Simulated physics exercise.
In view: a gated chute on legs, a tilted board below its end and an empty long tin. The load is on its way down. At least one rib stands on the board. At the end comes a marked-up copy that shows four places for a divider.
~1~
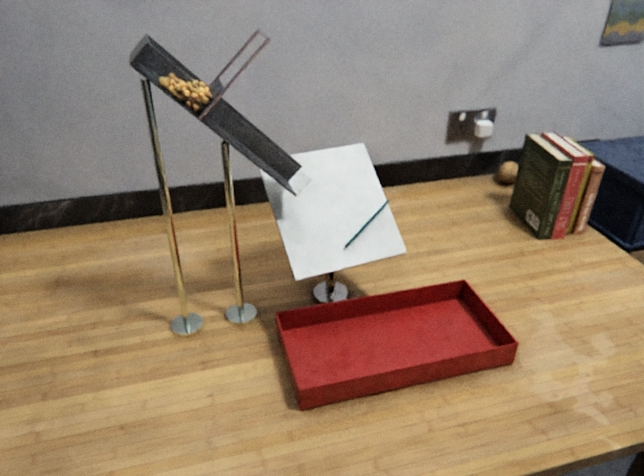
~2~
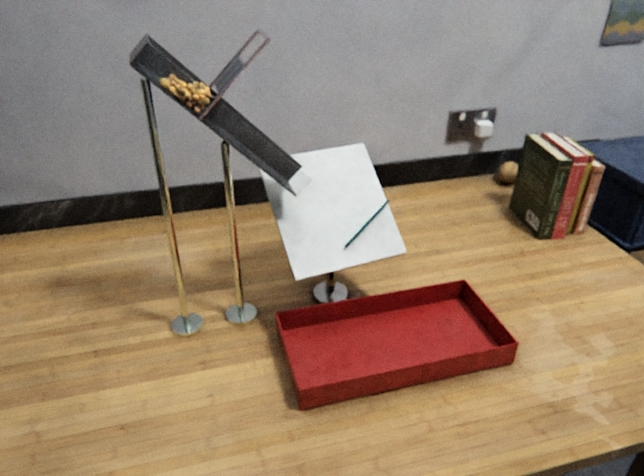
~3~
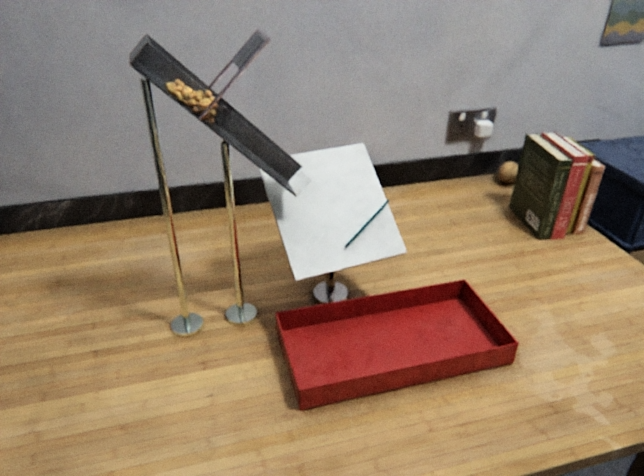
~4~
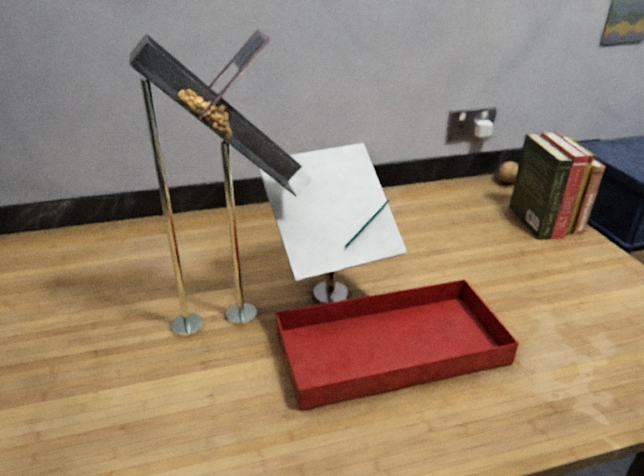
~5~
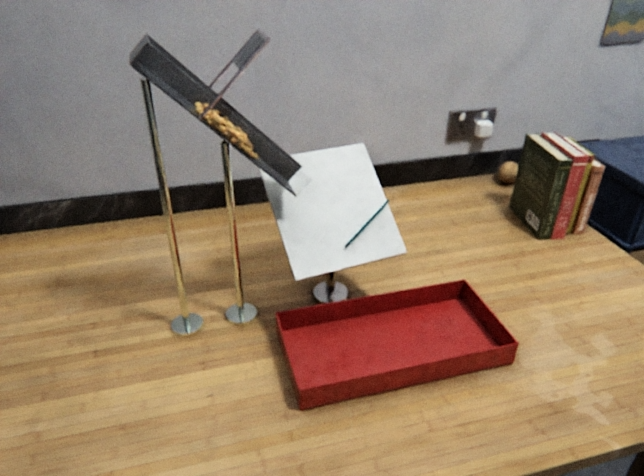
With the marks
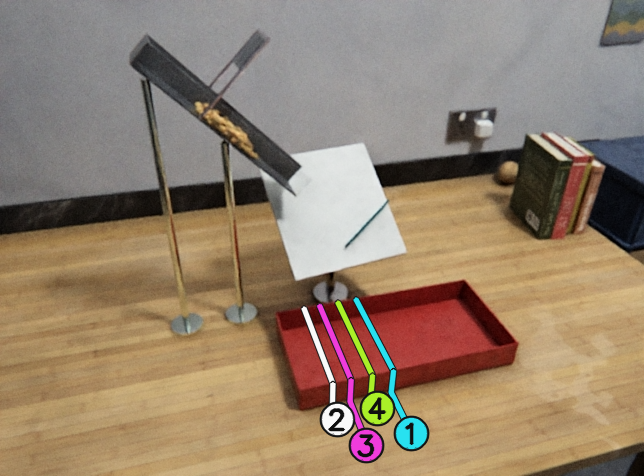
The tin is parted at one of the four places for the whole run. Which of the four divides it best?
Line 4.
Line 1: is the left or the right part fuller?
More lands on the left.
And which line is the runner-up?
Line 1.
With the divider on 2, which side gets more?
The right side.
On the marked copy, line 1 crosses the front rim at (393, 370); line 2 crosses the front rim at (332, 382); line 3 crosses the front rim at (350, 379); line 4 crosses the front rim at (372, 374).
With 1, of what is caught, roughly two thirds on the left of the divider, roughly a quarter on the right.
With 2, of what is caught, about a tenth on the left of the divider, almost all on the right.
With 3, of what is caught, about a tenth on the left of the divider, the larger part on the right.
With 4, of what is caught, roughly half on the left of the divider, roughly half on the right.
